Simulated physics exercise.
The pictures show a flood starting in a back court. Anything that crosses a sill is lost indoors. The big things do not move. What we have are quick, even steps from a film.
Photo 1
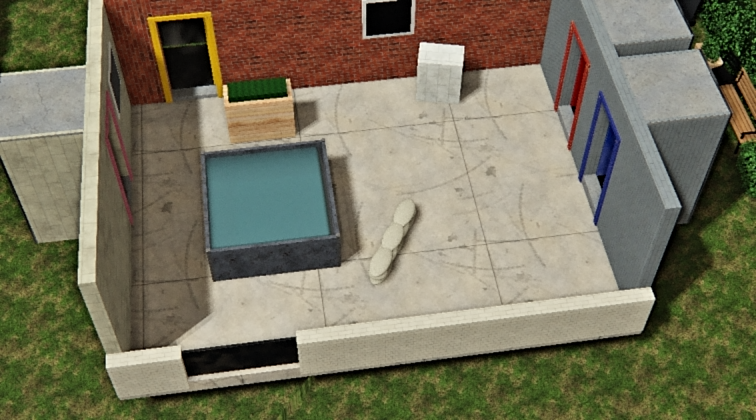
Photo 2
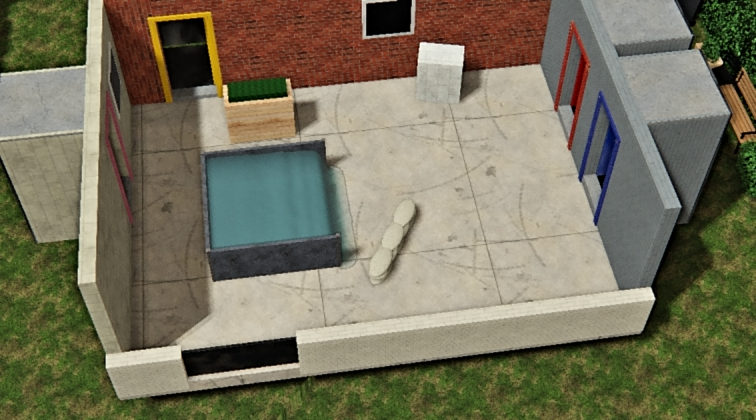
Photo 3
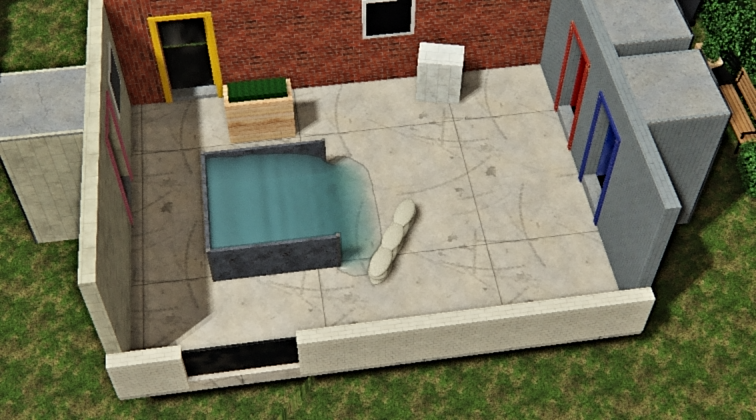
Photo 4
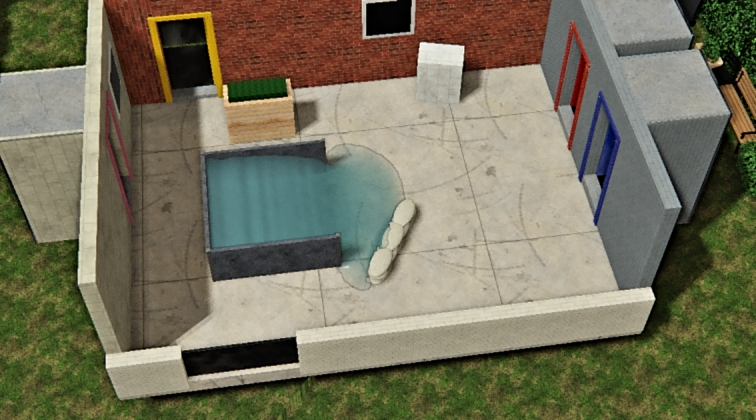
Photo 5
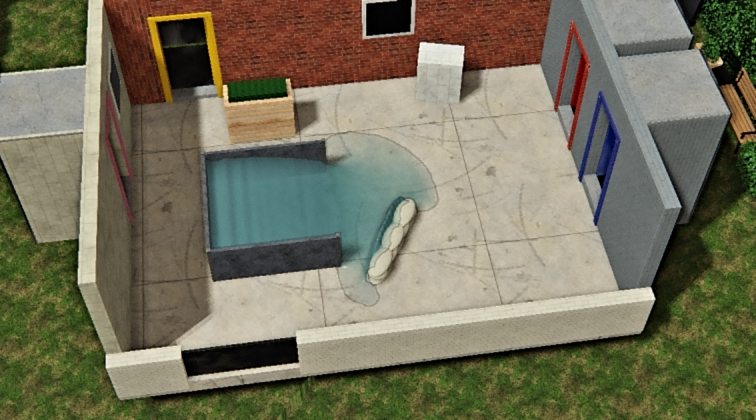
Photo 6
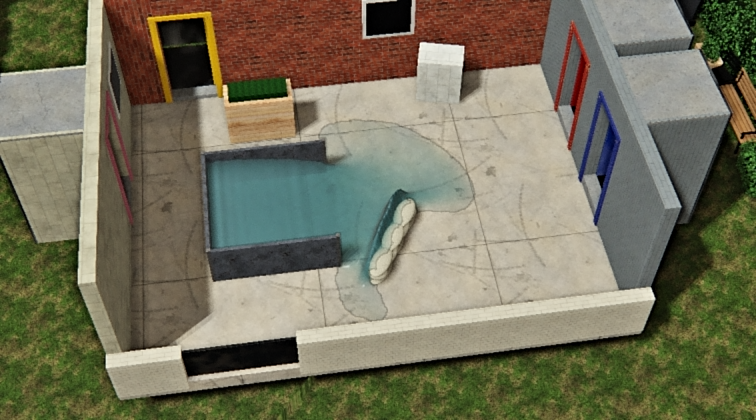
In a brick-walled back court, water pours from the open right side of a tank, spreading across paving and around pale sandbags.
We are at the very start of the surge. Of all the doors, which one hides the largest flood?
That would be the red door.
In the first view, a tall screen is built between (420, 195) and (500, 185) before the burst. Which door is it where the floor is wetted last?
The pink-painted one.
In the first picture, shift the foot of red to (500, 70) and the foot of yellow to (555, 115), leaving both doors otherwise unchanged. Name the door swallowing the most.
The yellow-painted one takes in the most.
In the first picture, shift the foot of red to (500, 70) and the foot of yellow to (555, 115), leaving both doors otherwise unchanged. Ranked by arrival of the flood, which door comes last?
Answer: The one in pink.
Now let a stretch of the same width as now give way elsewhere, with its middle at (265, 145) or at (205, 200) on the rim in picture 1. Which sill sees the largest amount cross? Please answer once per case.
Try one: The yellow one; try two: The pink door.
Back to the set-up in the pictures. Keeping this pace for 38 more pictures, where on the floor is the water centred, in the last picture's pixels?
The water's centre sits above (397, 195).
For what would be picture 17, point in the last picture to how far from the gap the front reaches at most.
Close to (535, 68).
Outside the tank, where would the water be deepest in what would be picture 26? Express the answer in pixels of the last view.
About (450, 83).
A moment on, water covers 40 % of the floor; red door not reached, pink door not reached, yellow door not reached, blue door wet at the sill, nothing in.
Next, water covers 55 % of the floor; red door some in, pink door not reached, yellow door not reached, blue door wet at the sill, nothing in.
Then, water covers 65 % of the floor; red door a lot in, pink door not reached, yellow door not reached, blue door wet at the sill, nothing in.
Later, water covers 90 % of the floor; red door a lot in, pink door wet at the sill, nothing in, yellow door wet at the sill, nothing in, blue door wet at the sill, nothing in.
In the end, water covers 95 % of the floor; red door a lot in, pink door wet at the sill, nothing in, yellow door wet at the sill, nothing in, blue door wet at the sill, nothing in; the red door has let in the most.
